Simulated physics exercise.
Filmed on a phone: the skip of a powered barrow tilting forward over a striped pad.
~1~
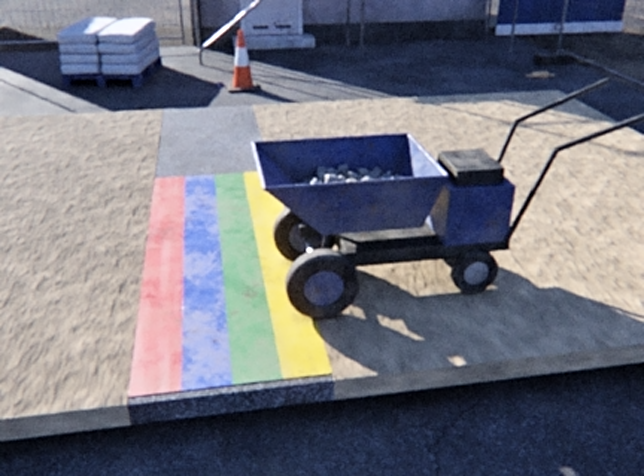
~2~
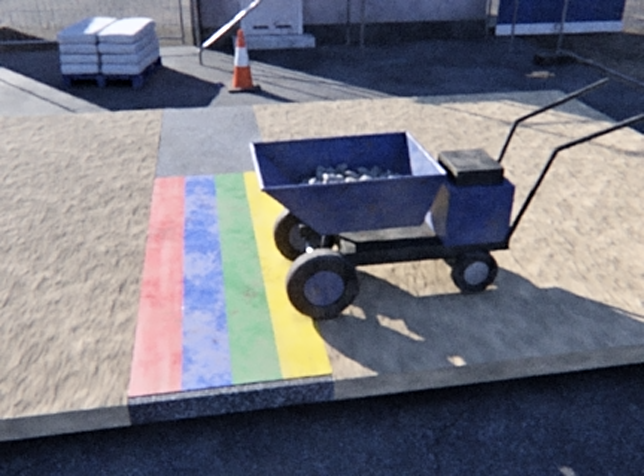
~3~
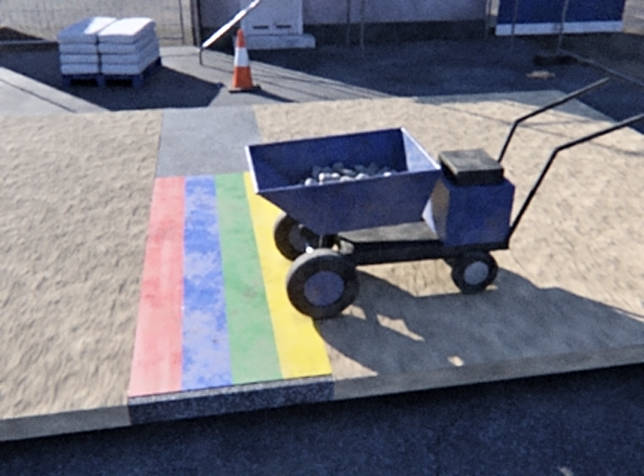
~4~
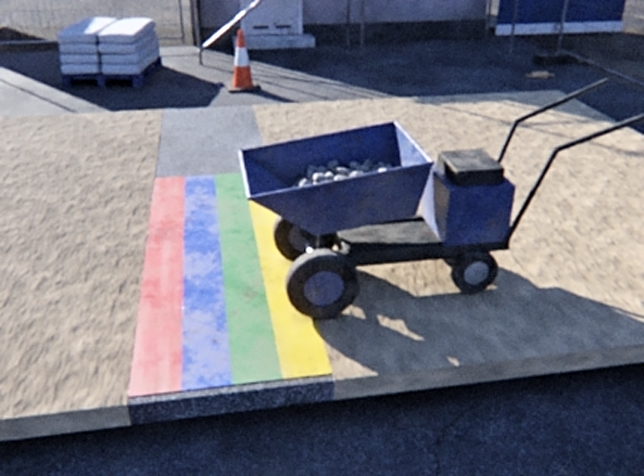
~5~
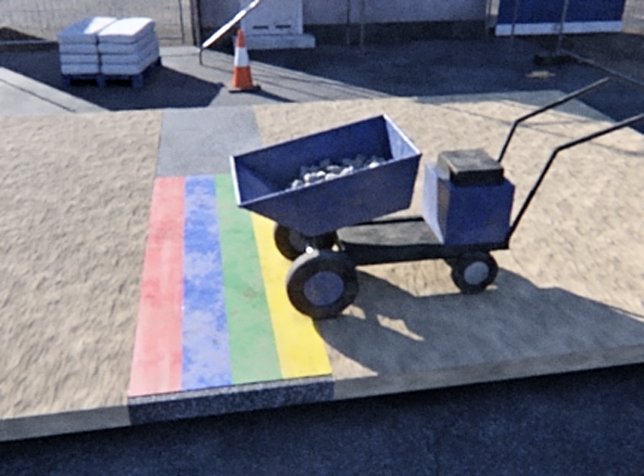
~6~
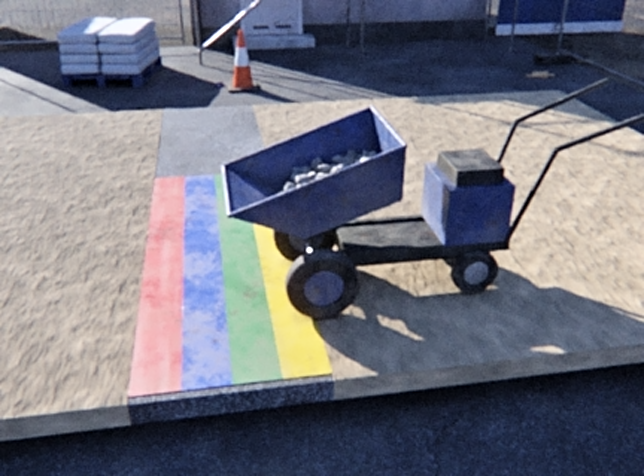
The video shows a blue powered barrow loaded with broken stones, standing beside red, blue, green and yellow stripes. Its skip is level at first, then gradually tilts forward to the left while the wheeled base stays still.
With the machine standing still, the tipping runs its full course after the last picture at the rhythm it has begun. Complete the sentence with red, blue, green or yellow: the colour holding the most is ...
The colour holding the most is red.
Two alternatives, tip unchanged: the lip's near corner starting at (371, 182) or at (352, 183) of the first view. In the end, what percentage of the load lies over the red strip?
Well, you'd get roughly 0 per cent from the first place and roughly 0 per cent from the second.
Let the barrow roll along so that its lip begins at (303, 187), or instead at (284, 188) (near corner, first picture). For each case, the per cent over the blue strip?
The first gives 50 %, the second 30 %.
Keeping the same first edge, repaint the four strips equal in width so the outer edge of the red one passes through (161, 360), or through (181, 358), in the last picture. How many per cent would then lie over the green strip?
0 per cent, then 0 per cent, roughly.
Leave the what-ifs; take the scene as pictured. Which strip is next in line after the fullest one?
The second place goes to the strip in blue.
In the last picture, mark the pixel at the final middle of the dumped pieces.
Close to (165, 295) in the last view.
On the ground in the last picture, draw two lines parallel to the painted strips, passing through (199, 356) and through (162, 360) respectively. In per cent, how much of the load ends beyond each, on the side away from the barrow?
Some 80 and some 40 per cent, respectively.
Shortly afterwards, skip tipped steeply; the whole lot in the skip.
Next, skip tipped steeply; near two thirds in the skip; a little over the blue strip; near a quarter over the red strip.
Some moments later, skip tipped right over; near a quarter in the skip; a little over the blue strip; near half over the red strip; a little off the paint.
In the end, skip tipped right over; near a quarter in the skip; none at all over the yellow strip; none at all over the green strip; a little over the blue strip; near half over the red strip; a little off the paint.
